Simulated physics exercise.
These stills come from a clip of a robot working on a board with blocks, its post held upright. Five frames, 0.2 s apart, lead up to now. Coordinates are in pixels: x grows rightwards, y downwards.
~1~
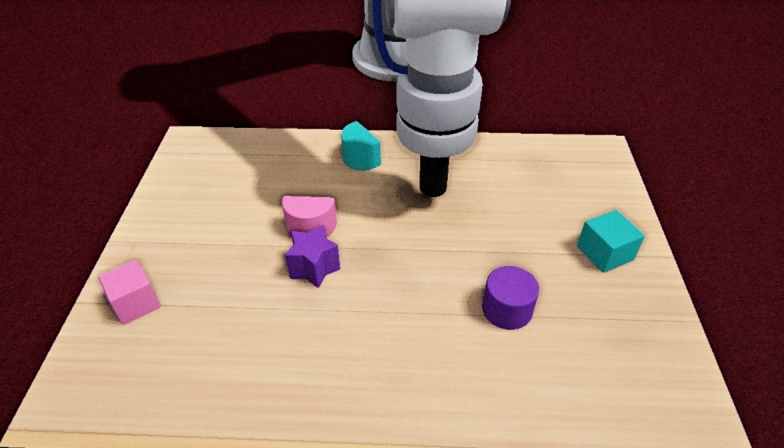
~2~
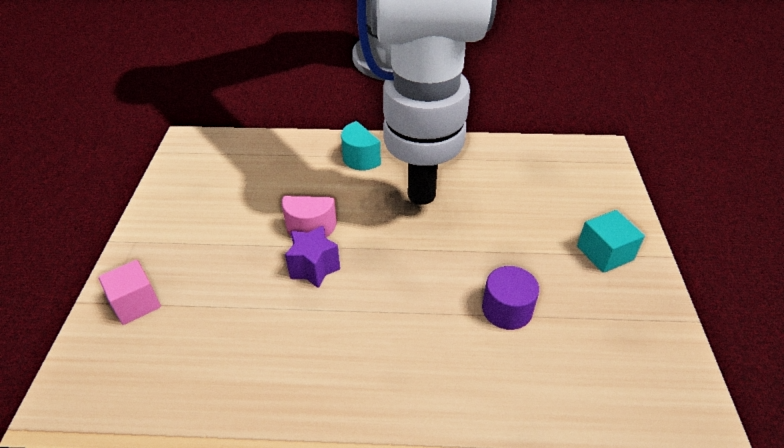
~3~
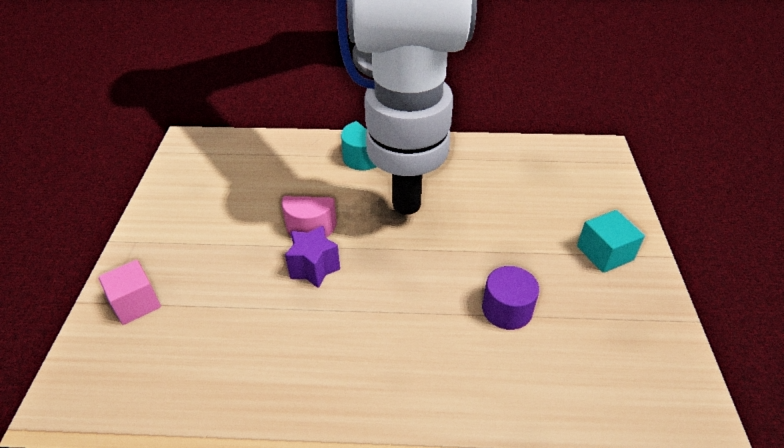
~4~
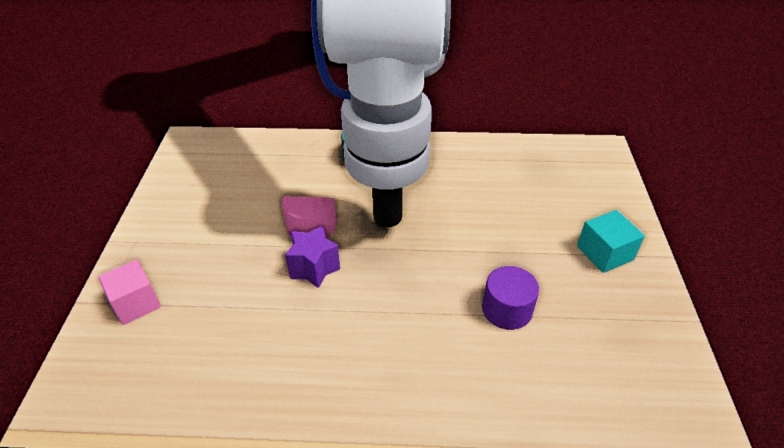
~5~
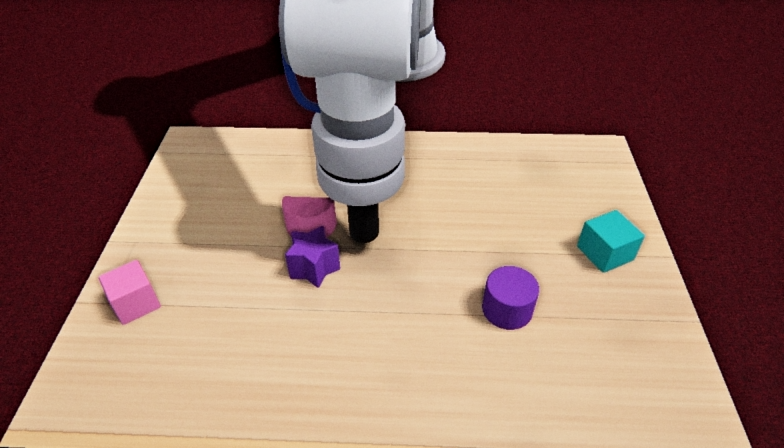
The video shows a robot arm with a black post moving slowly left and toward the viewer over a wooden board, nearing a purple star and a pink D-shaped block, while the pink, purple and teal blocks stay still.
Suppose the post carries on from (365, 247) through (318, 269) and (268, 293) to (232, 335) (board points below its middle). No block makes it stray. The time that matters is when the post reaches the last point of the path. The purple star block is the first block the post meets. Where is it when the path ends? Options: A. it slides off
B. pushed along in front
That would be A.
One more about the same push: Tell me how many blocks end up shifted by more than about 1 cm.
The way I see it, the answer is one.
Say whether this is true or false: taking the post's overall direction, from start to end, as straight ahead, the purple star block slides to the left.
That claim is false.
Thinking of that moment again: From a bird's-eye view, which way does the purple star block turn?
Spins clockwise.
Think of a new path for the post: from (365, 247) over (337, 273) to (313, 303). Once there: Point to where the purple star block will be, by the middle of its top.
Its top middle: (288, 255).
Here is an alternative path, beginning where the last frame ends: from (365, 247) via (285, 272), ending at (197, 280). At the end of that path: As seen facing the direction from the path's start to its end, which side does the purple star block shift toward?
Moves left.
What follows on the original path. One third of the way, post (316, 255); purple star block (281, 255).
Two thirds of the way, post (265, 280); purple star block (226, 280).
At the end, post (227, 322); pink D-shaped block still; purple star block (190, 301), turned 50° clockwise.
